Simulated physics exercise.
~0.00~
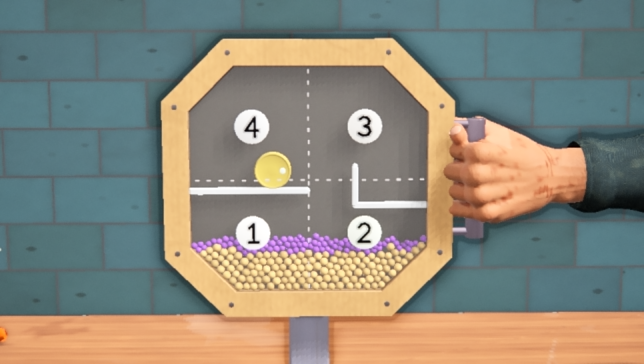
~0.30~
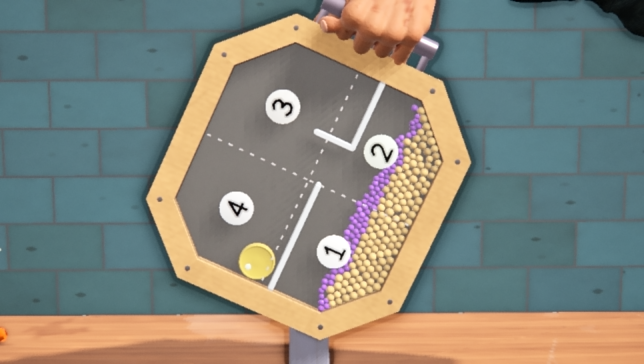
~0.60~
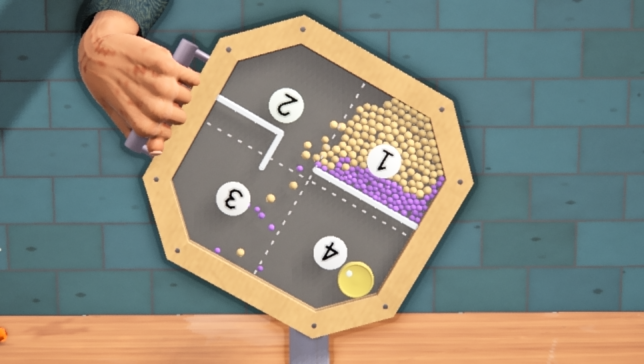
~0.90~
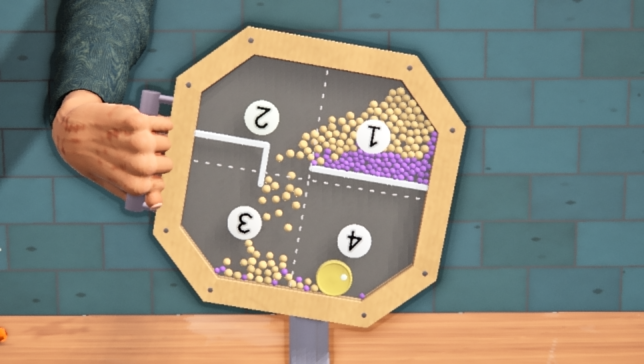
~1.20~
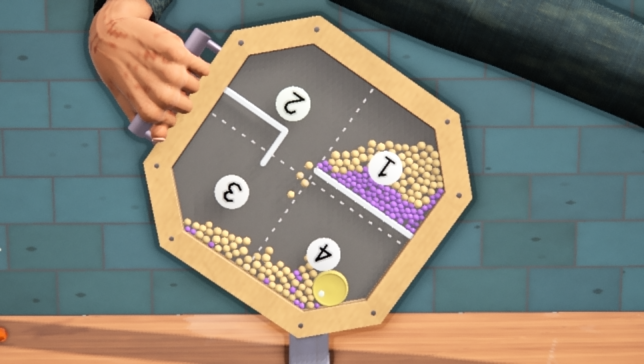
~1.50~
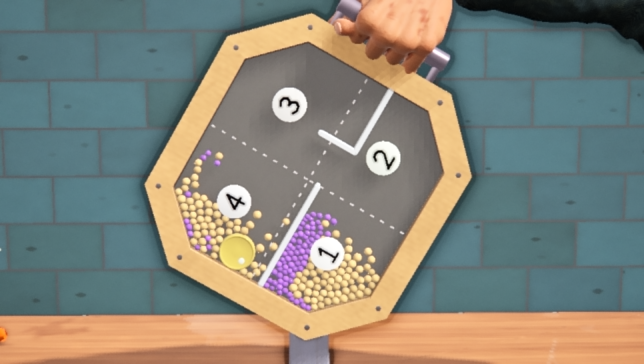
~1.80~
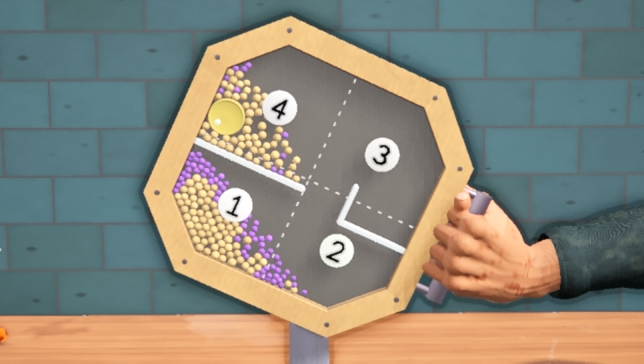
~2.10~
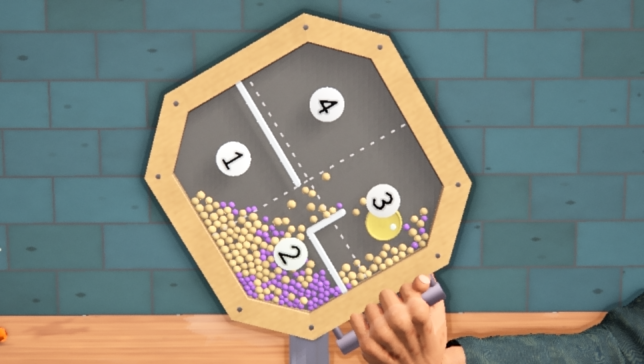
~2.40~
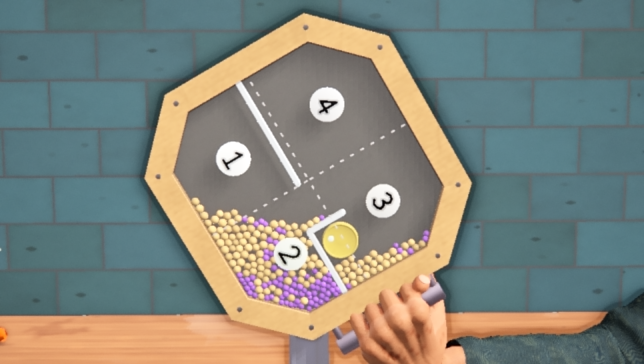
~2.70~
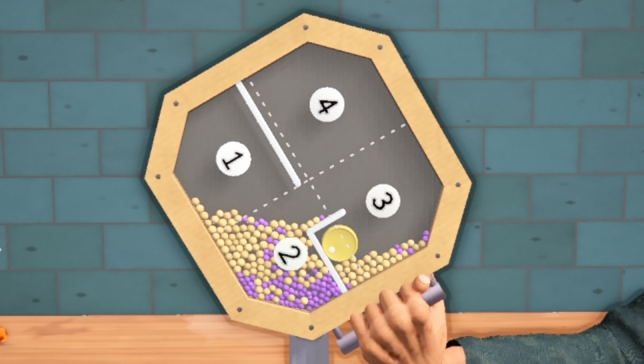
The clip shows a hand turning an eight-sided case of pale and purple beads and a yellow disc anticlockwise until nearly upside down, then swinging it back clockwise past its starting position; the beads spill between quarters and settle mostly in quarter two, the disc resting in quarter three.
